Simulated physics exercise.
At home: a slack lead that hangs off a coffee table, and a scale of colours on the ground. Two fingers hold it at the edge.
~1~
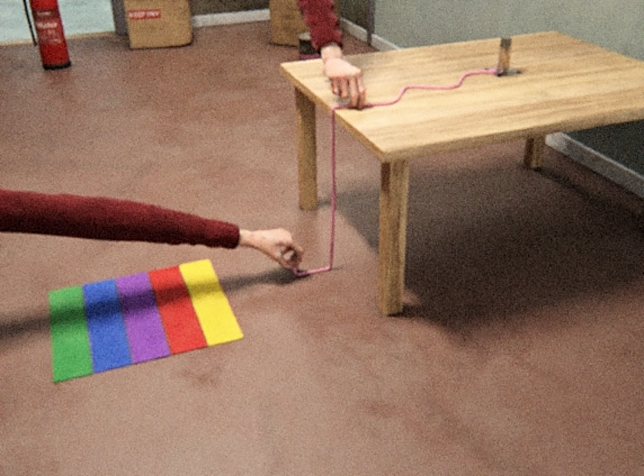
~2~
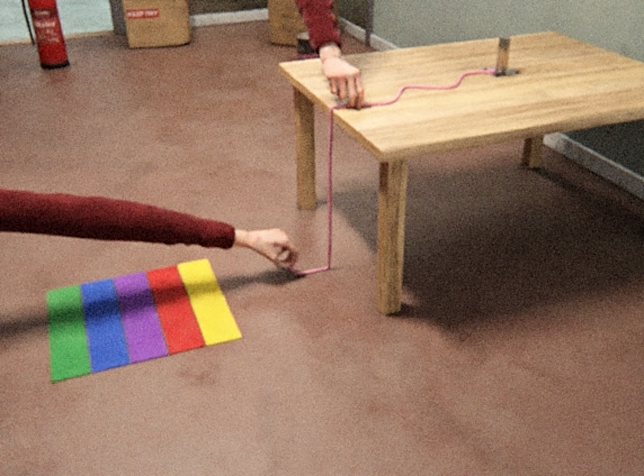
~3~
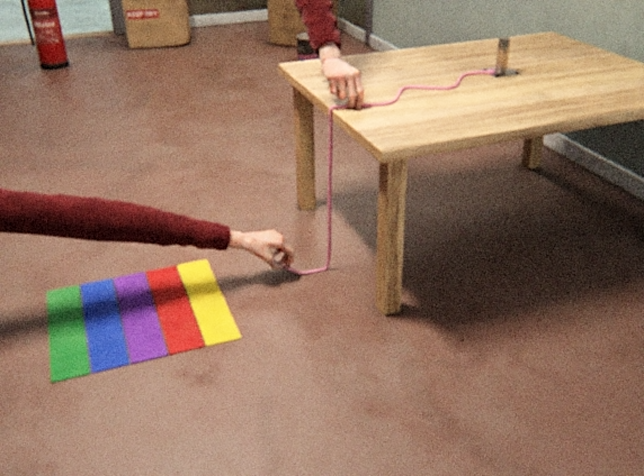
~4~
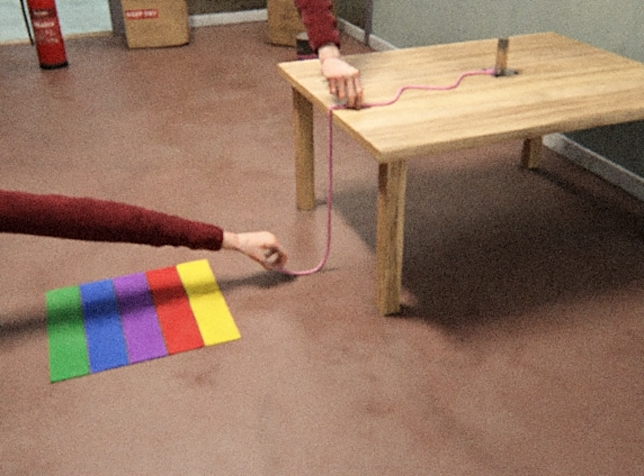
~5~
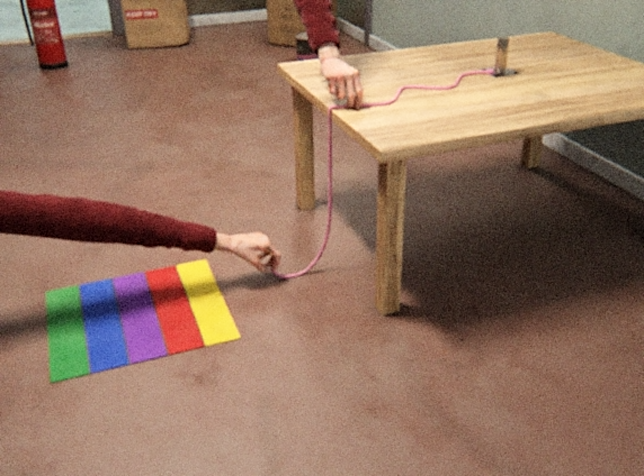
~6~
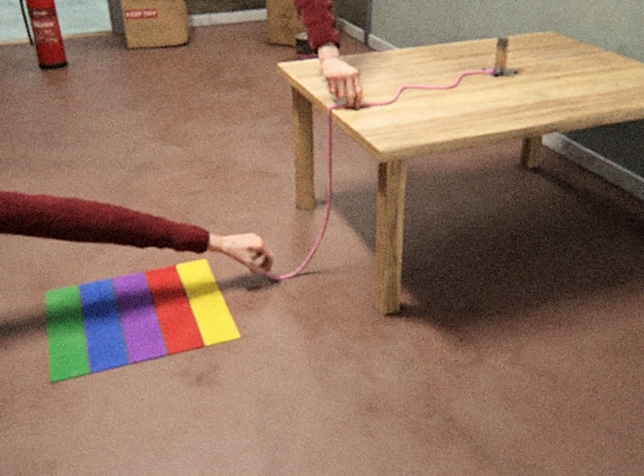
A hand slowly draws the end of a pink cord left across the floor toward coloured stripes.
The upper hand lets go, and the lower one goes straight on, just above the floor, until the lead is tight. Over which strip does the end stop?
The end stops over the purple strip.
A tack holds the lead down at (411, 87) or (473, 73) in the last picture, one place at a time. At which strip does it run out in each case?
Try by try: Red; purple.
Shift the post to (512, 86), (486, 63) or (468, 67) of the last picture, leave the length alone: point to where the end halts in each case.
Near (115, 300), (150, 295) and (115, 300).
Soon after, end near (205, 283); over yellow.
Then, end near (163, 292); over red.
At full stretch, end near (137, 297); over purple. It gets as far as the purple strip.
